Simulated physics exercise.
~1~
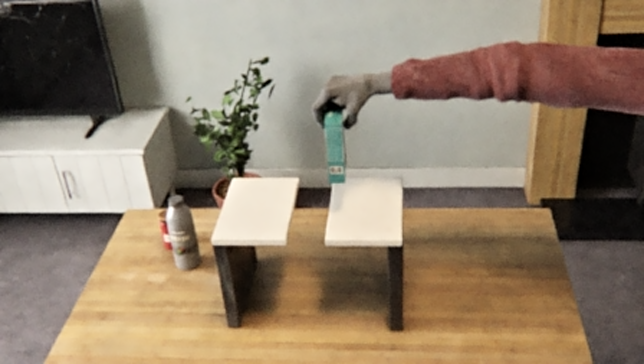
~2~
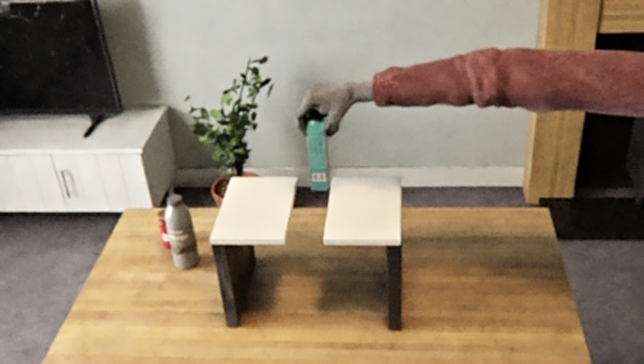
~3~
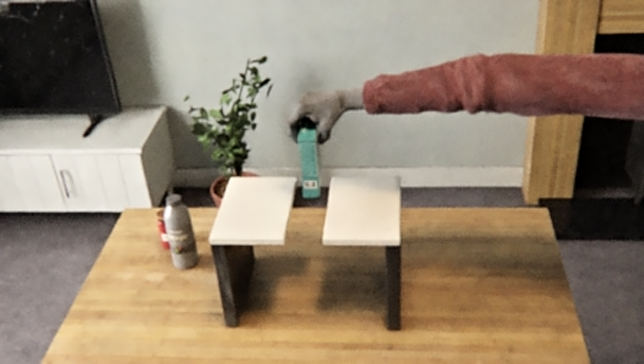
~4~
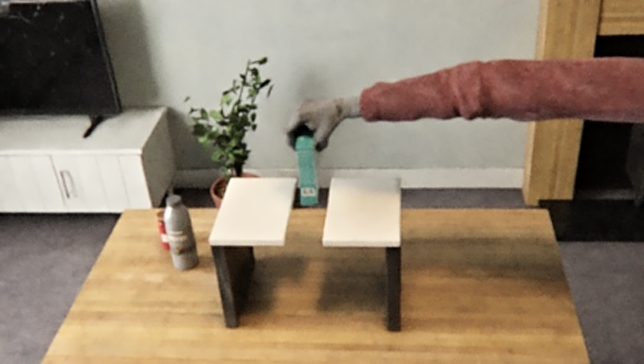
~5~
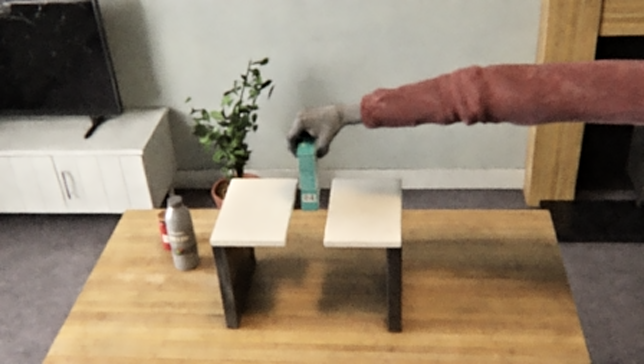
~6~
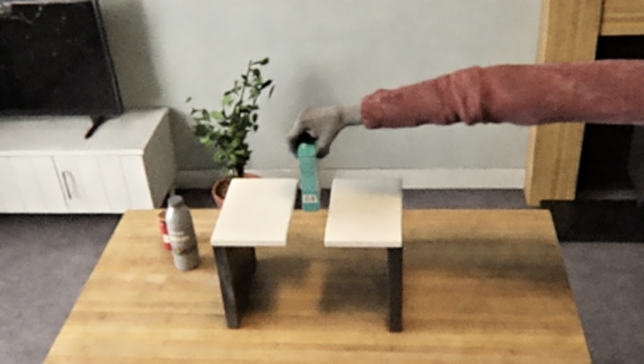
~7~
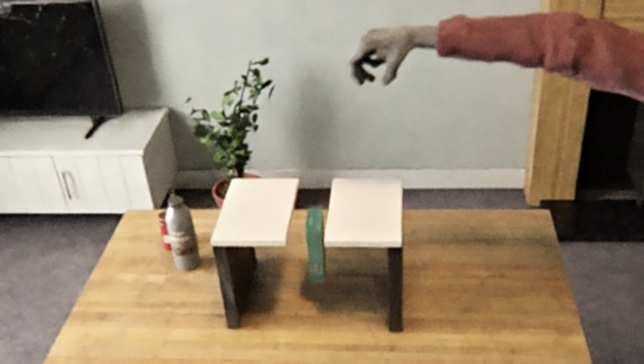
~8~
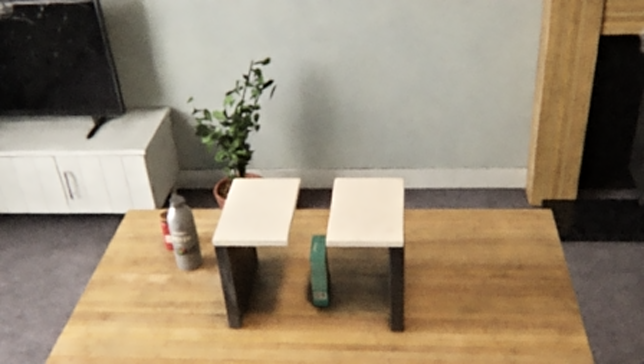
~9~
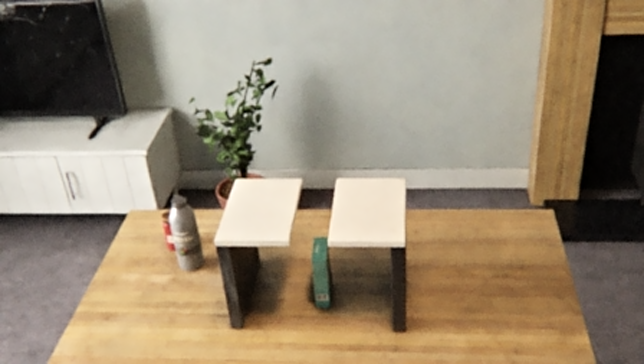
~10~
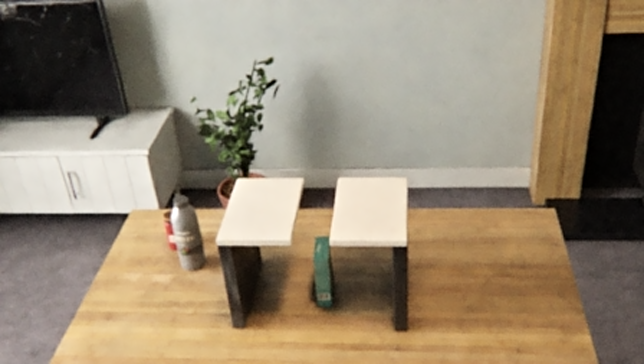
A hand in a red sleeve holds a turquoise packet upright above a stand on a wooden table, seen from the front and slightly above in a living room. The stand has two pale tops on dark legs with a gap between them, while a grey bottle and a red shaker stand to the left, before a leafy potted plant. The hand moves the packet left over the gap, lowers it and steadies it there. The fingers let go and the arm withdraws to the right. The packet drops through the gap and ends upright on the table beneath, between the legs.
